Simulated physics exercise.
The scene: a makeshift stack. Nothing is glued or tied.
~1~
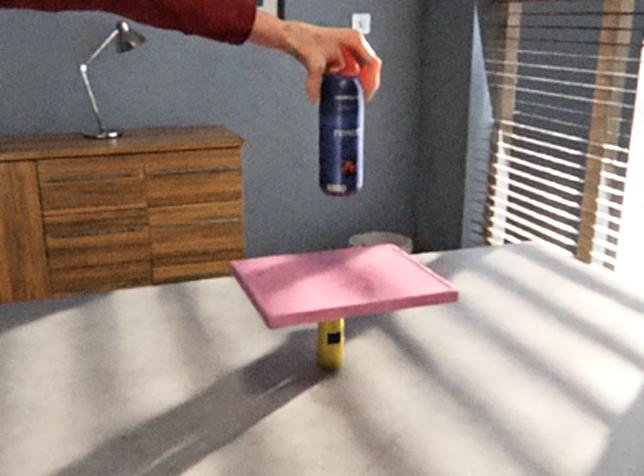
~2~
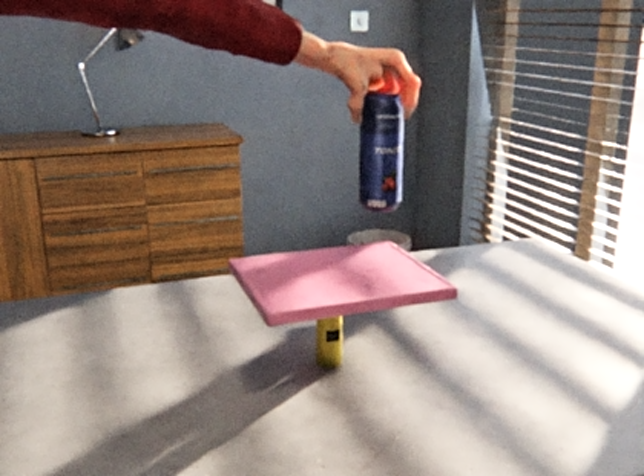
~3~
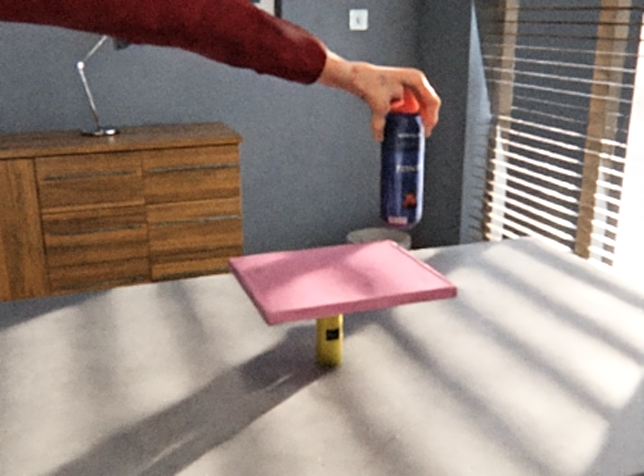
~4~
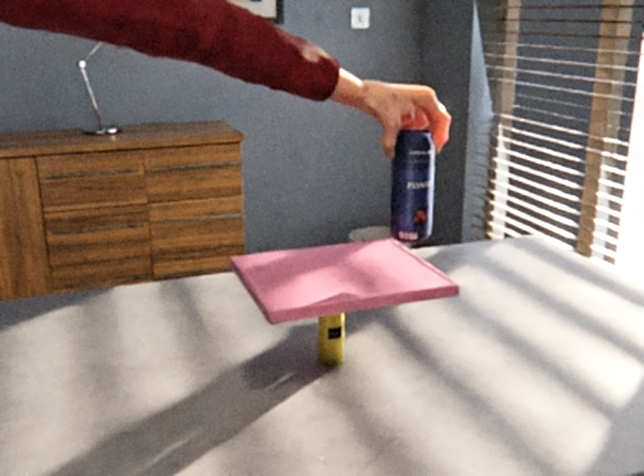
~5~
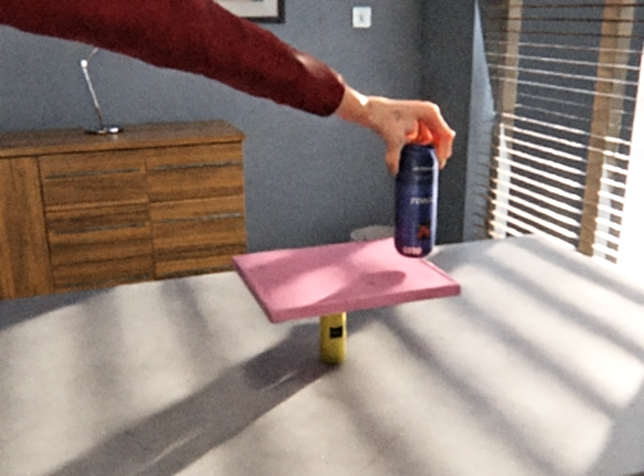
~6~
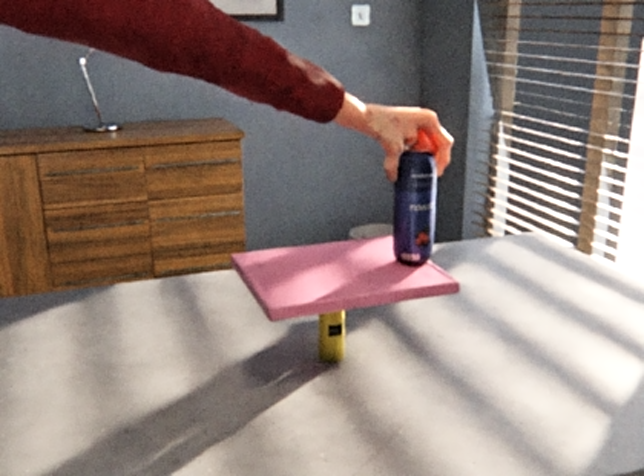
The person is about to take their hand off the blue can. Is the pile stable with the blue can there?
Here the stack gives way.
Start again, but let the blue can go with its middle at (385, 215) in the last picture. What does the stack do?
Then it loses its balance.
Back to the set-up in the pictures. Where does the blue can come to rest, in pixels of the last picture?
Around (484, 321).
Then, 0.40 s after the last picture, blue can now fallen; pink lid tipped 51° from how it was.
Then, 0.50 s after the last picture, pink lid tipped 51° from how it was; yellow shaker tipped 6° from how it was.
Then, 0.60 s after the last picture, pink lid now fallen; yellow shaker tipped 41° from how it was.
Then, 0.70 s after the last picture, yellow shaker now fallen.
At rest, fallen, pink lid, yellow shaker and blue can. Seen from the same camera at the end, blue can near (485, 320). The stack loses its balance.
